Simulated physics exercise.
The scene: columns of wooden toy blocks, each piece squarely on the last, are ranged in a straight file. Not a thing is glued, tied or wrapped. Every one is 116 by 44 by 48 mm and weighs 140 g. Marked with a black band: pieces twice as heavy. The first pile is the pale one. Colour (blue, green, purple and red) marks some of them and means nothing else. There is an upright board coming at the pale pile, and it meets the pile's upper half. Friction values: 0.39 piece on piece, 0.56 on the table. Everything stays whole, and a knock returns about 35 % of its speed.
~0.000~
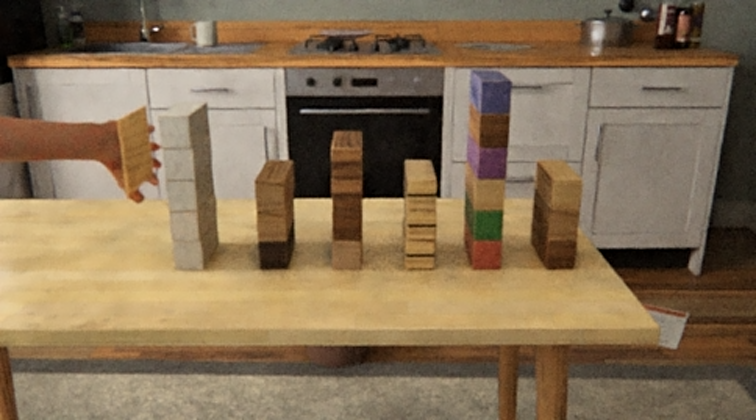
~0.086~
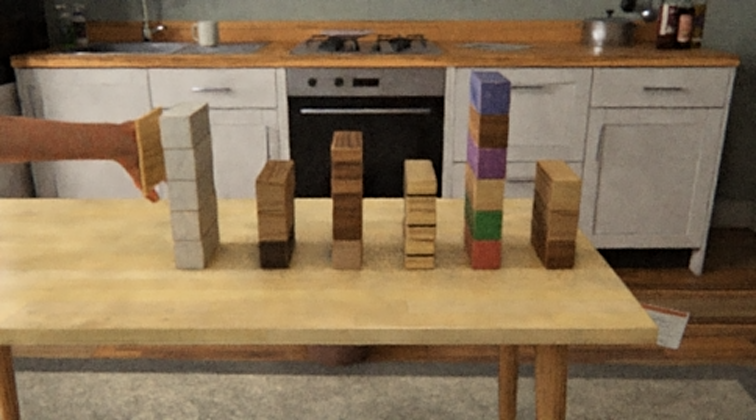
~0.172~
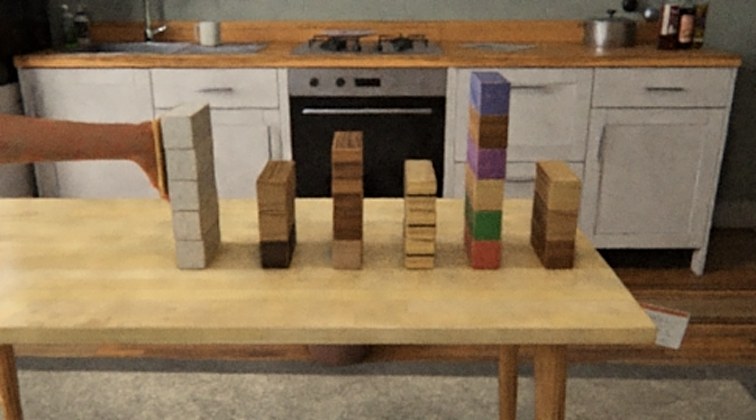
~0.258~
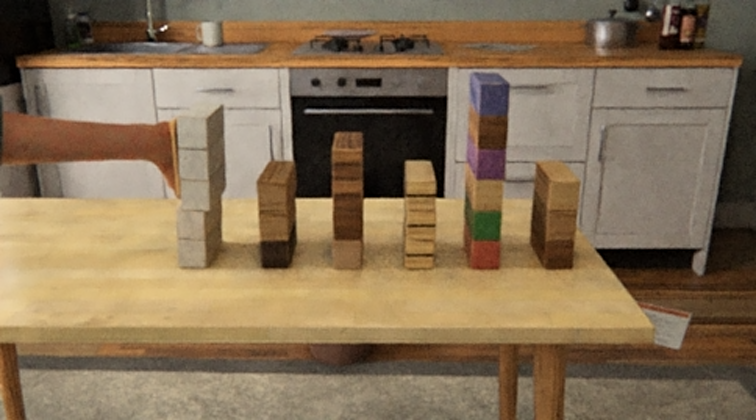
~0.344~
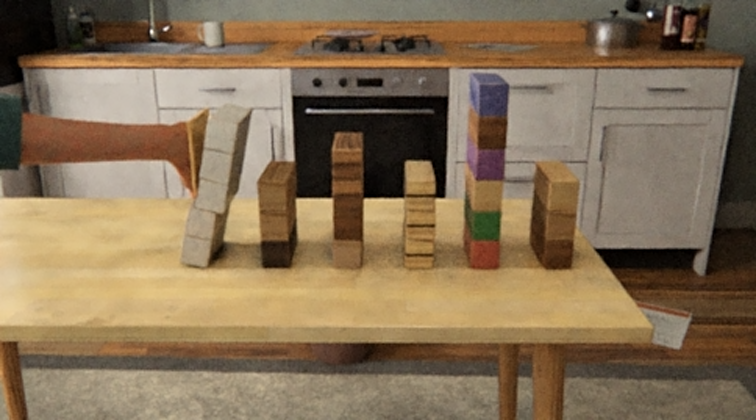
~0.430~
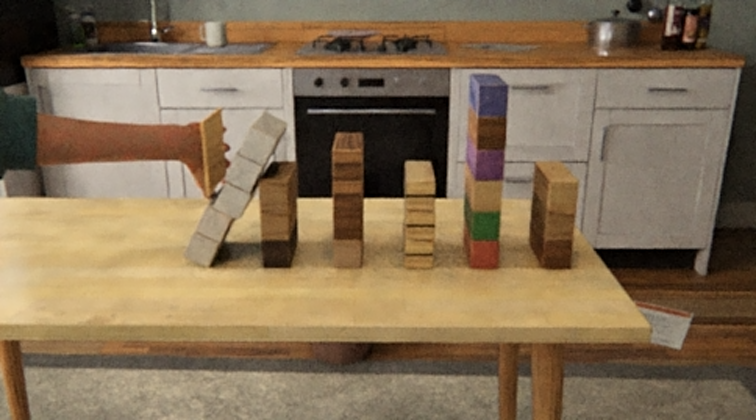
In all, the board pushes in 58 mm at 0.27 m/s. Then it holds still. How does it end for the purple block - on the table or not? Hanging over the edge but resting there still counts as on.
The purple block is gone from the table.
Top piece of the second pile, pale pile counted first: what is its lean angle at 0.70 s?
It tilts close to 30 degrees.
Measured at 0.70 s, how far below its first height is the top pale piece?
6 cm.
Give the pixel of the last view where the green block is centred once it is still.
I'd say its middle settles close to (540, 243).
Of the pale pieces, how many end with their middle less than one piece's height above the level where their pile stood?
2.
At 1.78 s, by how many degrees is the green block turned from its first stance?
Angle from initial pose, roughly 90 deg - estimate.
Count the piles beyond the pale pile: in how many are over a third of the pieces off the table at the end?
It adds up to 2.
Around 0.70 s, 5 of the pale pile down; none of the 19 other blocks off the table, 7 disturbed; purple block unmoved.
Around 1.28 s, 5 of the pale pile down; none of the 19 other blocks off the table, 19 disturbed; purple block tipped 36°, 15 mm lower; blue block tipped 37°, 40 mm lower.
Around 1.78 s, 5 of the pale pile down; 5 of the 19 other blocks off the table; purple block upside down; green block on its side.
Finally (2.0 s), 5 of the pale pile down; 5 of the 19 other blocks off the table; purple block tipped 70°, 81 cm lower; green block on its side; blue block tipped 66°, 97 cm lower. Seen by the last camera, middles, green block near (540, 243).
